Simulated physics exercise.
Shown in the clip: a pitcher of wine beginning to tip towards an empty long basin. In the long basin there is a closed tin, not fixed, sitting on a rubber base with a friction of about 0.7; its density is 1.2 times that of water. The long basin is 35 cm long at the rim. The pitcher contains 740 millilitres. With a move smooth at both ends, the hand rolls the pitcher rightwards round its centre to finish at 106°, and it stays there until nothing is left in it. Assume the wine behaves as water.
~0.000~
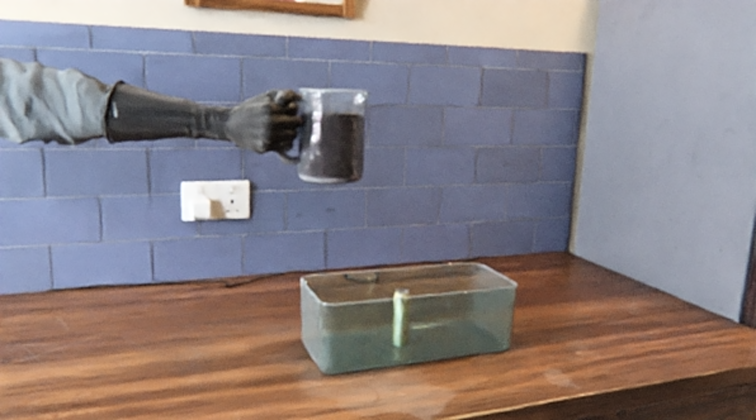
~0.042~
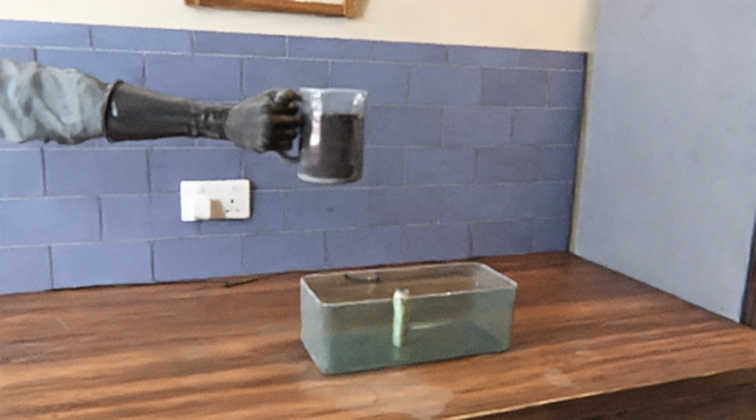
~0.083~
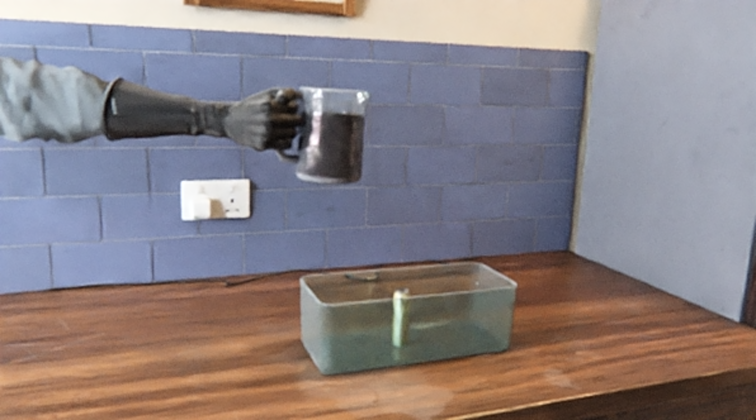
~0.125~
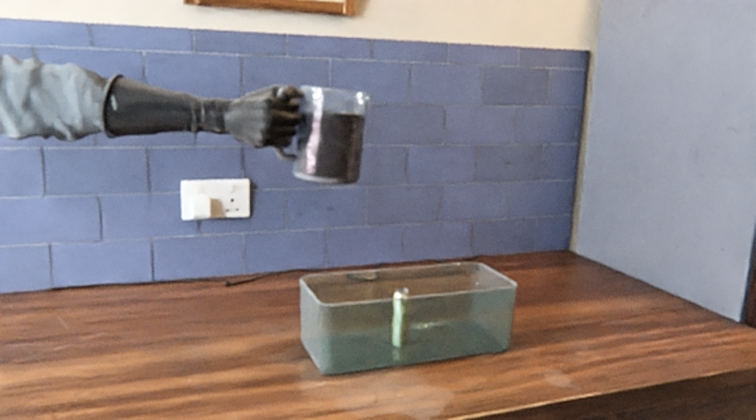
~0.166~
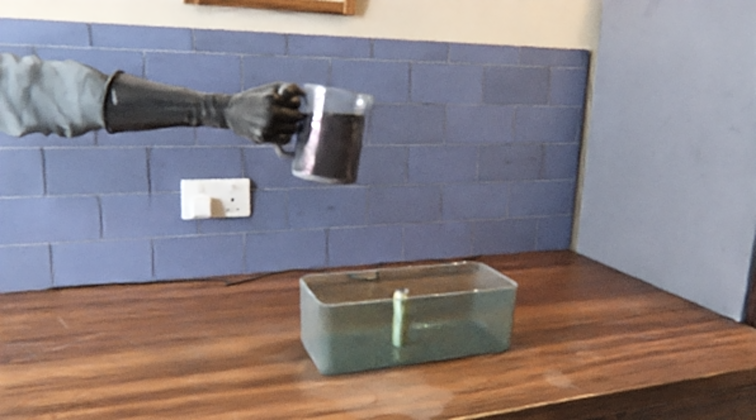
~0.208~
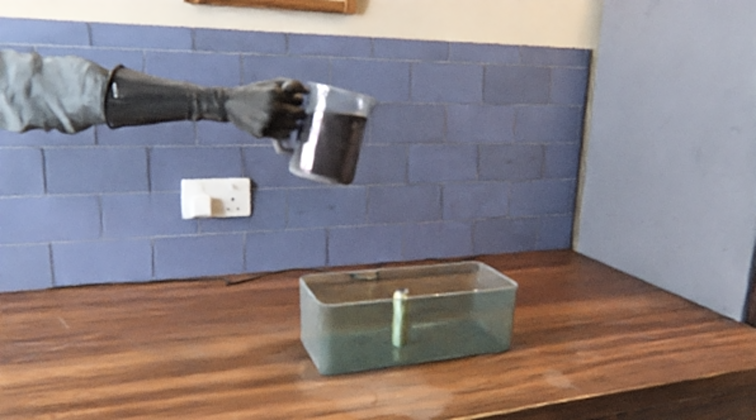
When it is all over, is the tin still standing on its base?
Yes, it is still on its base.
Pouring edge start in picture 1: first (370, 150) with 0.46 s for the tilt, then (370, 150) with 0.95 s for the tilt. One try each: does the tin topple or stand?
First it tips over; then it tips over.
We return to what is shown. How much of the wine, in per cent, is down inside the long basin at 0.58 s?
0 %, give or take.
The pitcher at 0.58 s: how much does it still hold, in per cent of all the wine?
About 90 per cent.
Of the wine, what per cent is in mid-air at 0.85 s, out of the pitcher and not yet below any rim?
38 per cent or so.
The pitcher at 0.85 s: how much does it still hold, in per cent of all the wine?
38 %.
Then, 0.58 s in, the tilt is 71° and 90 per cent is still to pour; the tin stands where it began.
Then, 0.85 s in, the tilt is 103° and 38 per cent is still to pour; the tin stands where it began.
Then, 1.14 s in, the tilt is 106° and 5 per cent is still to pour; the tin stands where it began.
Then, 1.45 s in, the tilt is 106° and 0 per cent is still to pour; the tin stands where it began.
Finally, the tin stands where it began.
